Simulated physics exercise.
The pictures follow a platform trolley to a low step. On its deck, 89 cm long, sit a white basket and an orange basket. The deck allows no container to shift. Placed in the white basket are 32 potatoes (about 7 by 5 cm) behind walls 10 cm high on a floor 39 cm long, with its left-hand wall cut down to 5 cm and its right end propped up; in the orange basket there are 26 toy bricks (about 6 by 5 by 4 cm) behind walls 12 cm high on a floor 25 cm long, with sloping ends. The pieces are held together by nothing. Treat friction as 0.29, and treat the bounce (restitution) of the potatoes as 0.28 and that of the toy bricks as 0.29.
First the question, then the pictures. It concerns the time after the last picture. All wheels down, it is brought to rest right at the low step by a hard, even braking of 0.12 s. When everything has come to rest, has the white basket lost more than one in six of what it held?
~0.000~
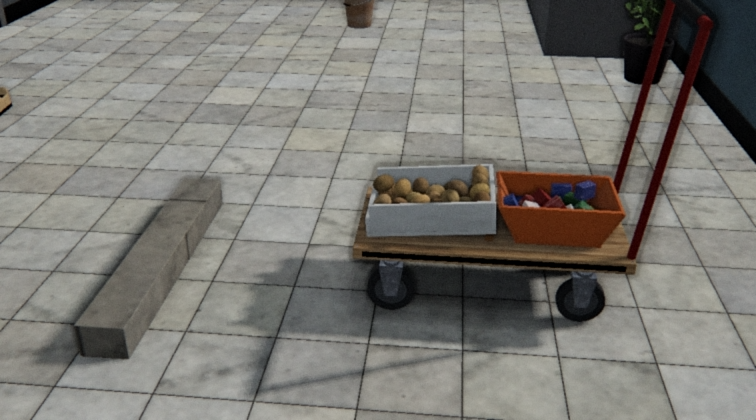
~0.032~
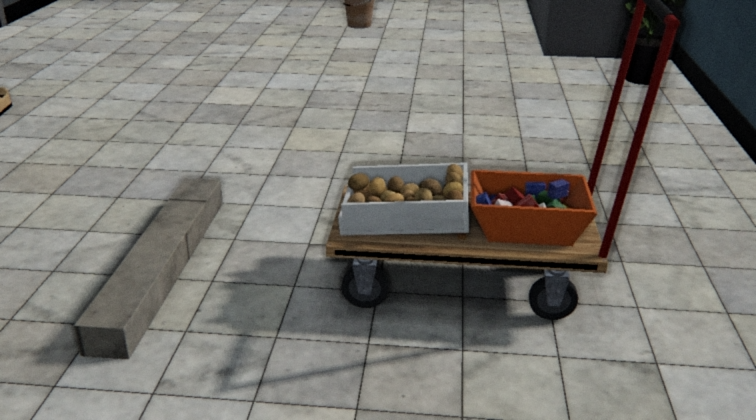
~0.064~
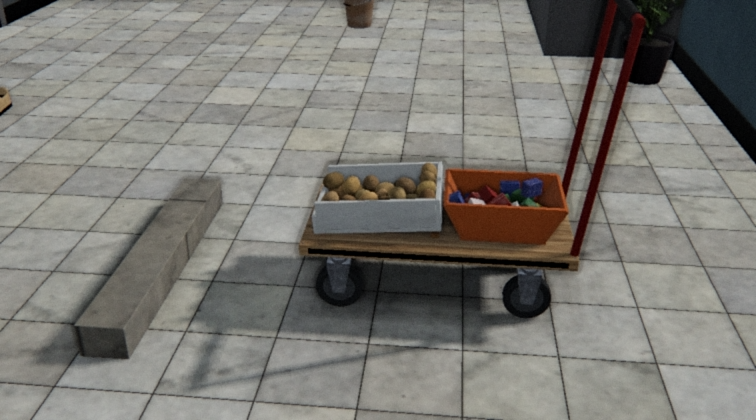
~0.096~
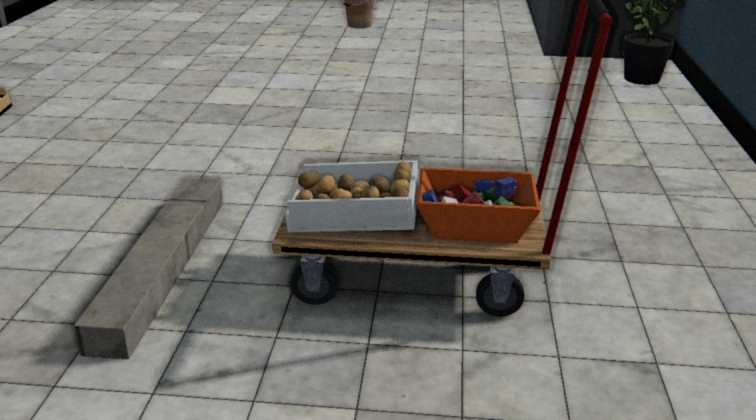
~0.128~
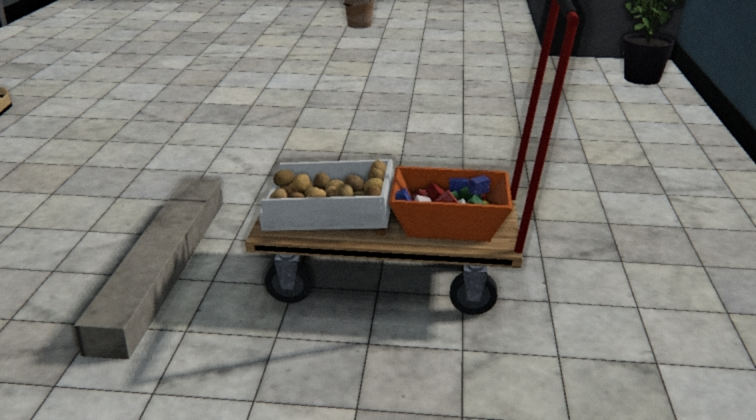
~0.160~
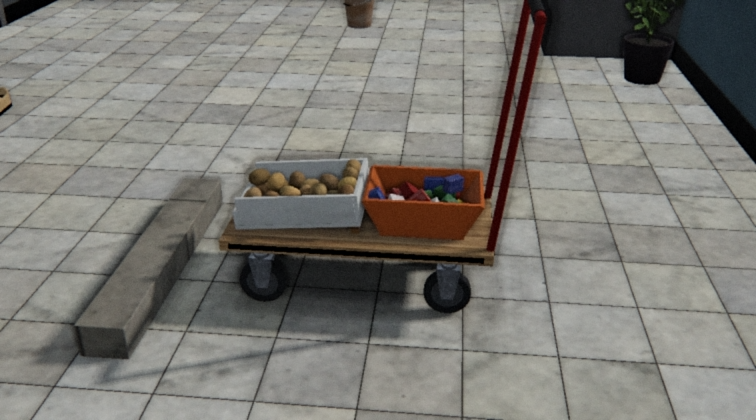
Yes.
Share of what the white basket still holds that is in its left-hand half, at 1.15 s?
Some 60 % of what remains.
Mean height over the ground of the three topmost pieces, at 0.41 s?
Mean height: Near 48 cm.
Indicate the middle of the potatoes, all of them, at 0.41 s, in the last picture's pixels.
Around (205, 190).
After 0.19 s, braking starts.
After 0.29 s, the white basket is down by 1 of 32 and the orange basket has all 26.
After 0.41 s, the white basket is down by 3 of 32 and the orange basket is down by 1 of 26.
After 0.64 s, the white basket is down by 10 of 32 and the orange basket is down by 2 of 26.
Final count (at 1.15 s), the white basket is down by 10 of 32 and the orange basket is down by 2 of 26. Asked share, 10 of 32, 31 per cent.
